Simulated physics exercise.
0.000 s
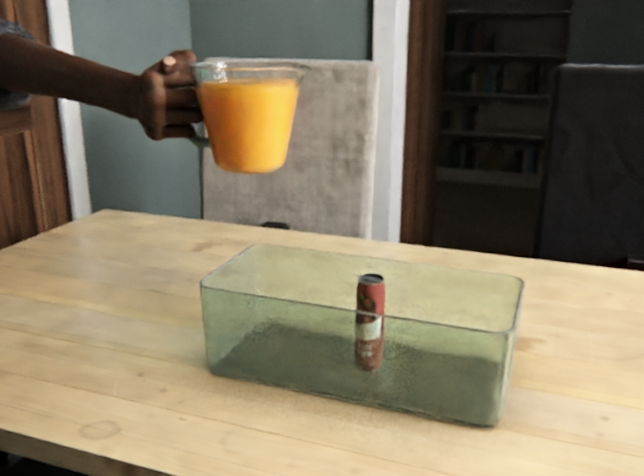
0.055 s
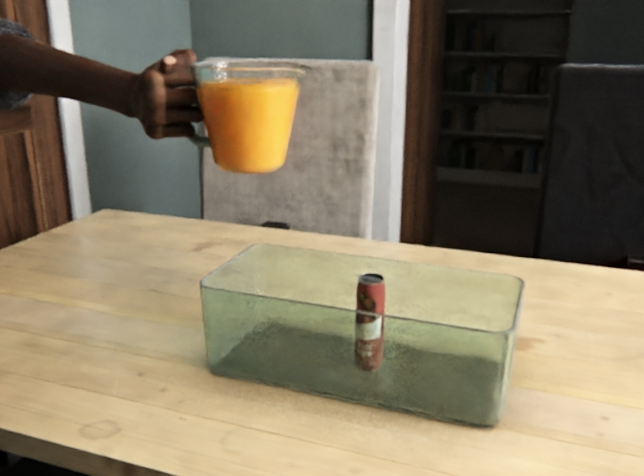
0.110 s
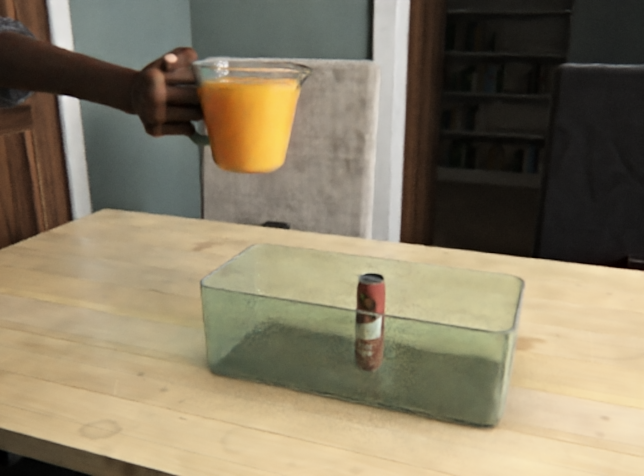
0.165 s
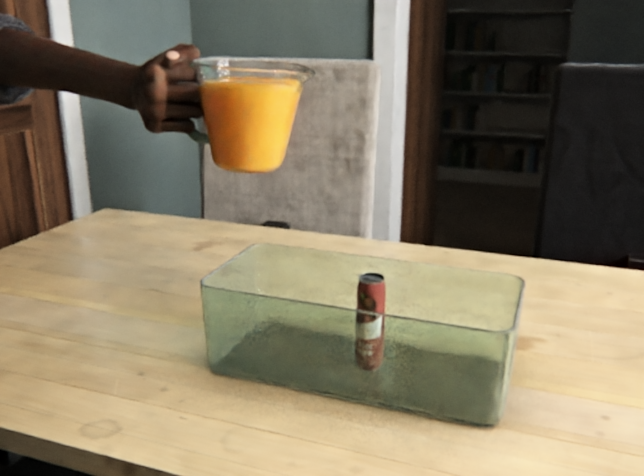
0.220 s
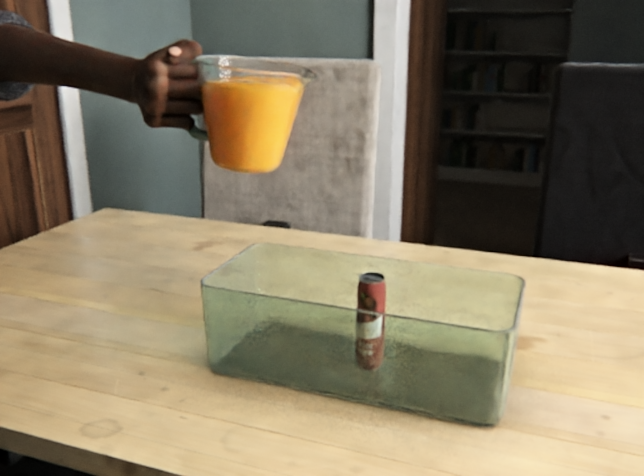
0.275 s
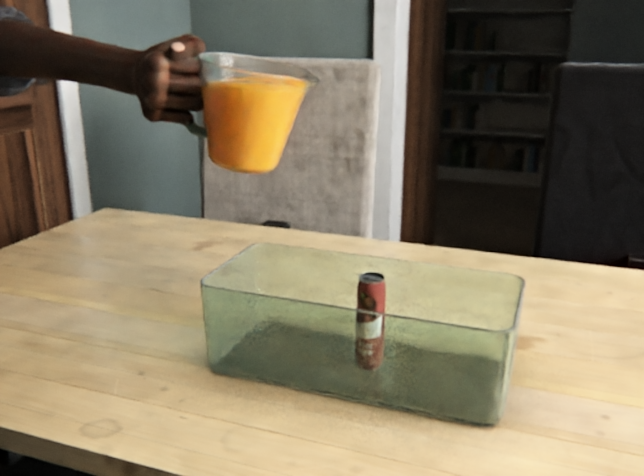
A measuring jug of orange juice, held by a hand at the left above a wooden table, hangs upright and almost still at first. The hand then tilts it slightly to the right, its right rim dipping a little, while the clear oblong basin and the red tin standing in it stay motionless.
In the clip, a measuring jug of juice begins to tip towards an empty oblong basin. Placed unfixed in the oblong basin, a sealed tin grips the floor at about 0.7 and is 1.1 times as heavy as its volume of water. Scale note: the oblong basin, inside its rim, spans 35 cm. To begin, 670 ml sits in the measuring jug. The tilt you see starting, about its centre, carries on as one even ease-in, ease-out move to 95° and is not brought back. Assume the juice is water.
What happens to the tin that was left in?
It is knocked down.
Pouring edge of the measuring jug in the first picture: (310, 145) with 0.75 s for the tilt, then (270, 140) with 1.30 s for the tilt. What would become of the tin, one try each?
Trial 1 - tin stays standing; trial 2 - tin stays standing.
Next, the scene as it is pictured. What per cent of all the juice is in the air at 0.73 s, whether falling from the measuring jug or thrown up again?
20 %.
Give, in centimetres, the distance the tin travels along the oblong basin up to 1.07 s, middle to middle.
Close to 0 cm.
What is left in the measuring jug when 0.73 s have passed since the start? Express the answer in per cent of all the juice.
Around 76 percent.
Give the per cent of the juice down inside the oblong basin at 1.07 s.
52 %, more or less.
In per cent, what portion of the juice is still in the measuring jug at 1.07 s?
I reckon near 24 per cent still sits there.
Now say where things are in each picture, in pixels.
It leans 0°; its right rim is at (311, 68); the juice meets the walls at (207, 81) and (297, 84); the oblong basin's rim runs from (228, 264) to (519, 305); the tin's top is at (371, 283), in the first picture.
It leans 0°; its right rim is at (312, 69); the juice meets the walls at (207, 80) and (297, 84), in the second picture.
It leans 2°; its right rim is at (313, 70); the juice meets the walls at (208, 80) and (298, 85), in the third picture.
It leans 4°; its right rim is at (315, 73); the juice meets the walls at (210, 79) and (299, 85), in the fourth picture.
It leans 7°; its right rim is at (317, 76); the juice meets the walls at (211, 80) and (302, 85), in the fifth picture.
It leans 10°; its right rim is at (319, 81); the juice meets the walls at (213, 81) and (306, 86), in the sixth picture.
After 0.73 s the tilt is 57° and 77 per cent is still to pour; the tin stands where it began.
After 1.07 s the tilt is 88° and 24 per cent is still to pour; the tin stands where it began.
After 1.42 s the tilt is 95° and 1 per cent is still to pour; the tin leans 13°.
After 1.80 s the tilt is 95° and 0 per cent is still to pour; the tin lies on its side.
In the end the tin lies on its side.
